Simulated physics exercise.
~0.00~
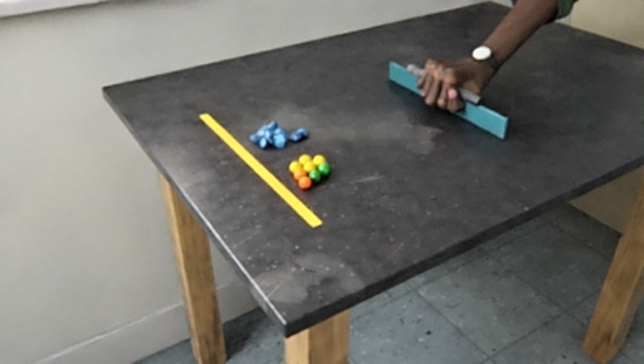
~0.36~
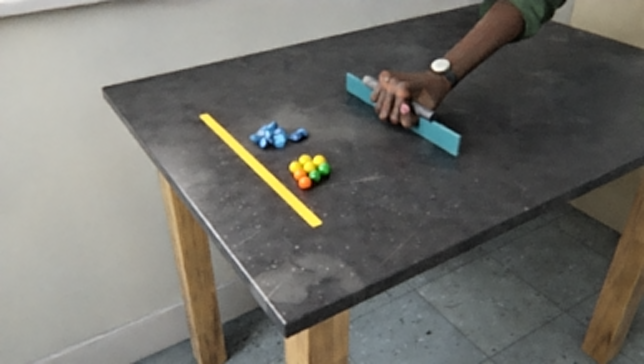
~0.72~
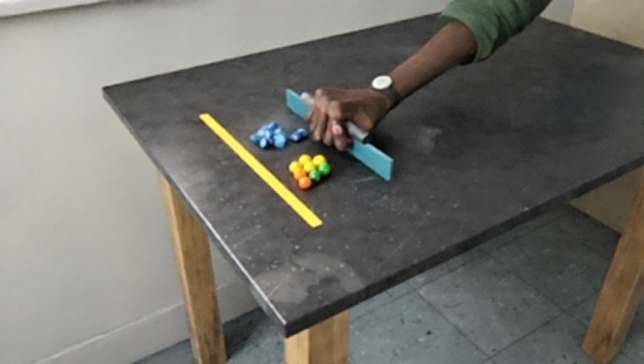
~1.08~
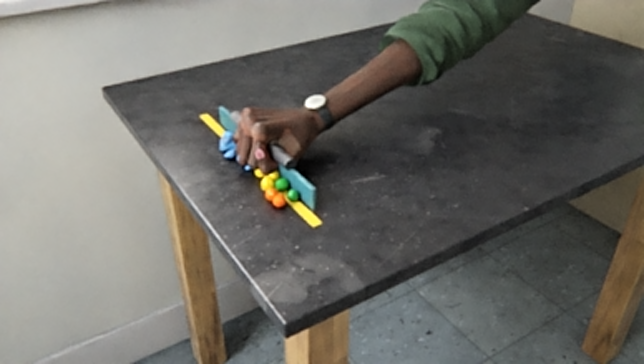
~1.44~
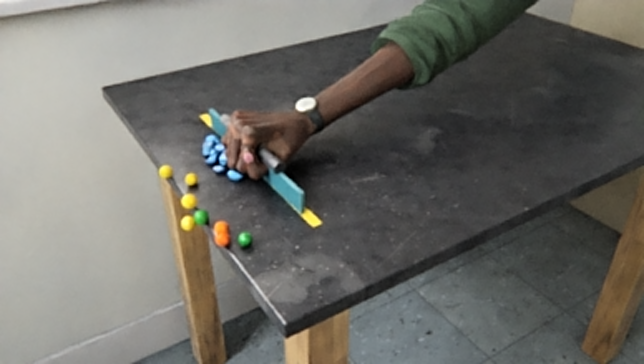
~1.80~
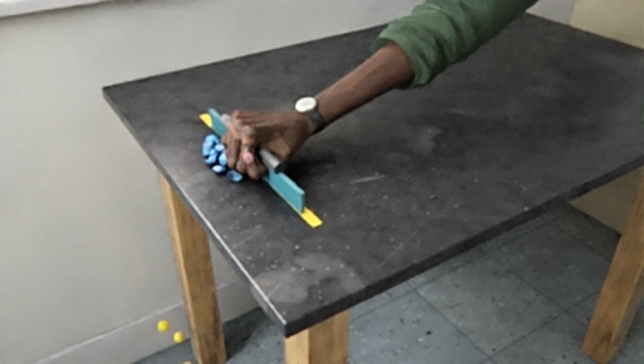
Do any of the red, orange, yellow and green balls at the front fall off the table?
Yes, the colourful front balls roll over the edge and drop. The blue pieces behind them stay on the table.
A hand slides a blue scraper to the yellow tape, sending only the colourful balls off the table.
